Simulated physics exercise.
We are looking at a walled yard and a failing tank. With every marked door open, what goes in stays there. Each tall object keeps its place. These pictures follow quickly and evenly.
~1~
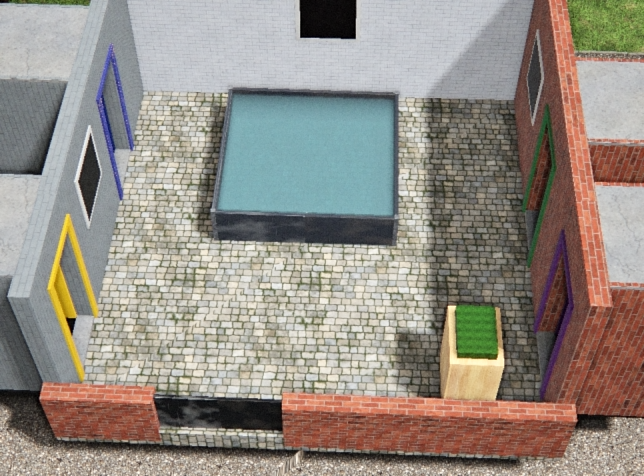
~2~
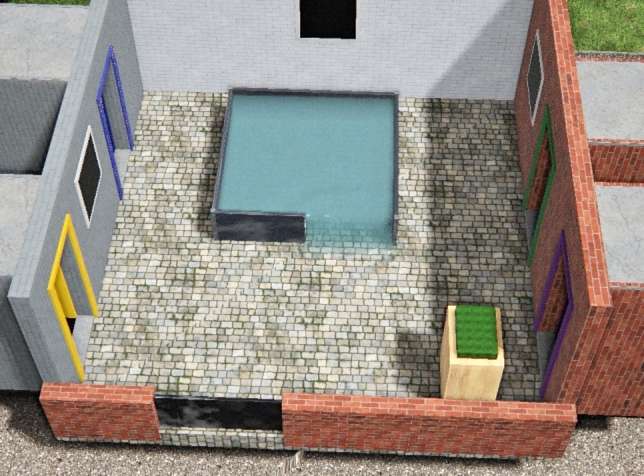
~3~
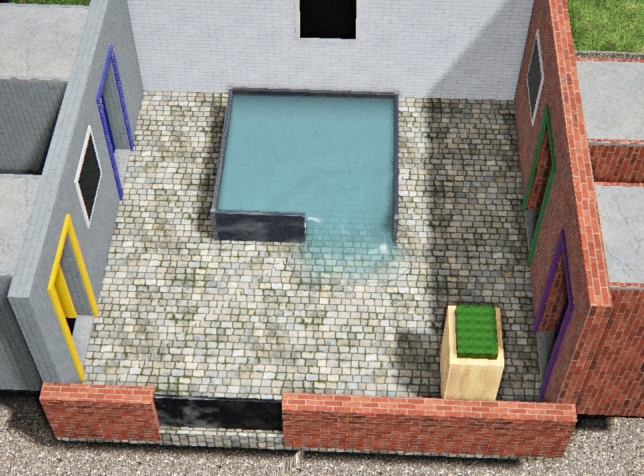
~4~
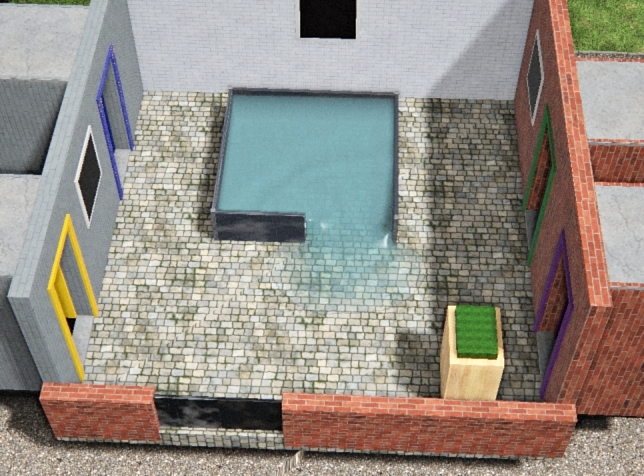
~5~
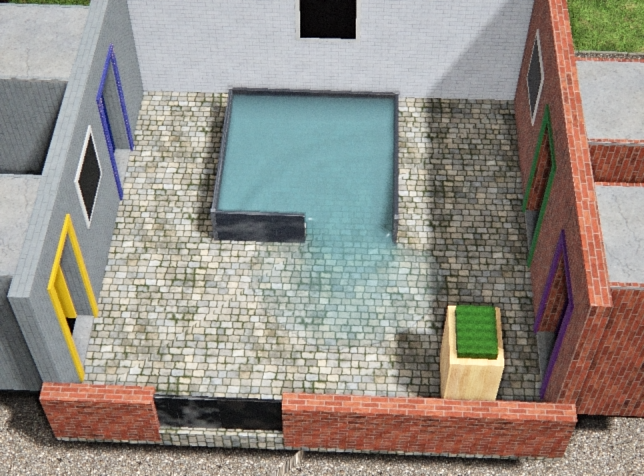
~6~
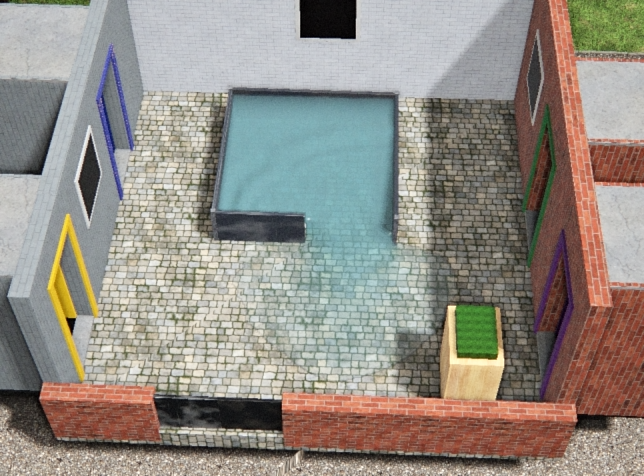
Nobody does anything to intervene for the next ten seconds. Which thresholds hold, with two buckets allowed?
Purple door: Over the cap; green door: Within the cap; blue door: Within the cap; yellow door: Over the cap.
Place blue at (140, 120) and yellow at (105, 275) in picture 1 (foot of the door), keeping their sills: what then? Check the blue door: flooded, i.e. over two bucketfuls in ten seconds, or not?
My take is that the blue door gets beyond it.
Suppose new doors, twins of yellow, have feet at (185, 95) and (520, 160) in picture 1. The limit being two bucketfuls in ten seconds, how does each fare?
In order: Tops the limit, stays within it.
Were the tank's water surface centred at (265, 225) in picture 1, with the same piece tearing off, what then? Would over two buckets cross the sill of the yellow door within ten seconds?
My reading: The yellow door floods.
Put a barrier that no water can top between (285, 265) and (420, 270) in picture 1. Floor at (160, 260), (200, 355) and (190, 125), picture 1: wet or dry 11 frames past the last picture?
Results in sequence: Swamped / bone-dry / bone-dry.
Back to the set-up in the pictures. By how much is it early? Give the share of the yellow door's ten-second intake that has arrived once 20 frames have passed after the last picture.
Roughly 5 percent.
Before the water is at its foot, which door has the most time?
The one in blue.
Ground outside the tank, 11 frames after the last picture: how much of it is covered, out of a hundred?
About 35 %.
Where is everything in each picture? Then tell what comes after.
The first frame shows the tank at (309, 153) is whole and still.
In the second frame, water pours out at (349, 235) and has run to (394, 250).
In the third frame, water pours out at (349, 236) and has run to (398, 270).
In the fourth frame, water pours out at (349, 235) and has run to (313, 306).
In the fifth frame, water pours out at (349, 236) and has run to (323, 342).
In the sixth frame, water pours out at (349, 235) and has run to (326, 373).
A moment on, water covers 30 % of the floor; the purple door not reached, the green door not reached, the blue door not reached, the yellow door not reached.
Next, water covers 35 % of the floor; the purple door under two buckets in, the green door not reached, the blue door not reached, the yellow door not reached.
Then, water covers 45 % of the floor; the purple door far over two buckets in, the green door wet at the sill, nothing in, the blue door not reached, the yellow door under two buckets in.
Later, water covers 85 % of the floor; the purple door far over two buckets in, the green door wet at the sill, nothing in, the blue door wet at the sill, nothing in, the yellow door far over two buckets in.
In the end, water covers 100 % of the floor; the purple door far over two buckets in, the green door wet at the sill, nothing in, the blue door wet at the sill, nothing in, the yellow door far over two buckets in.
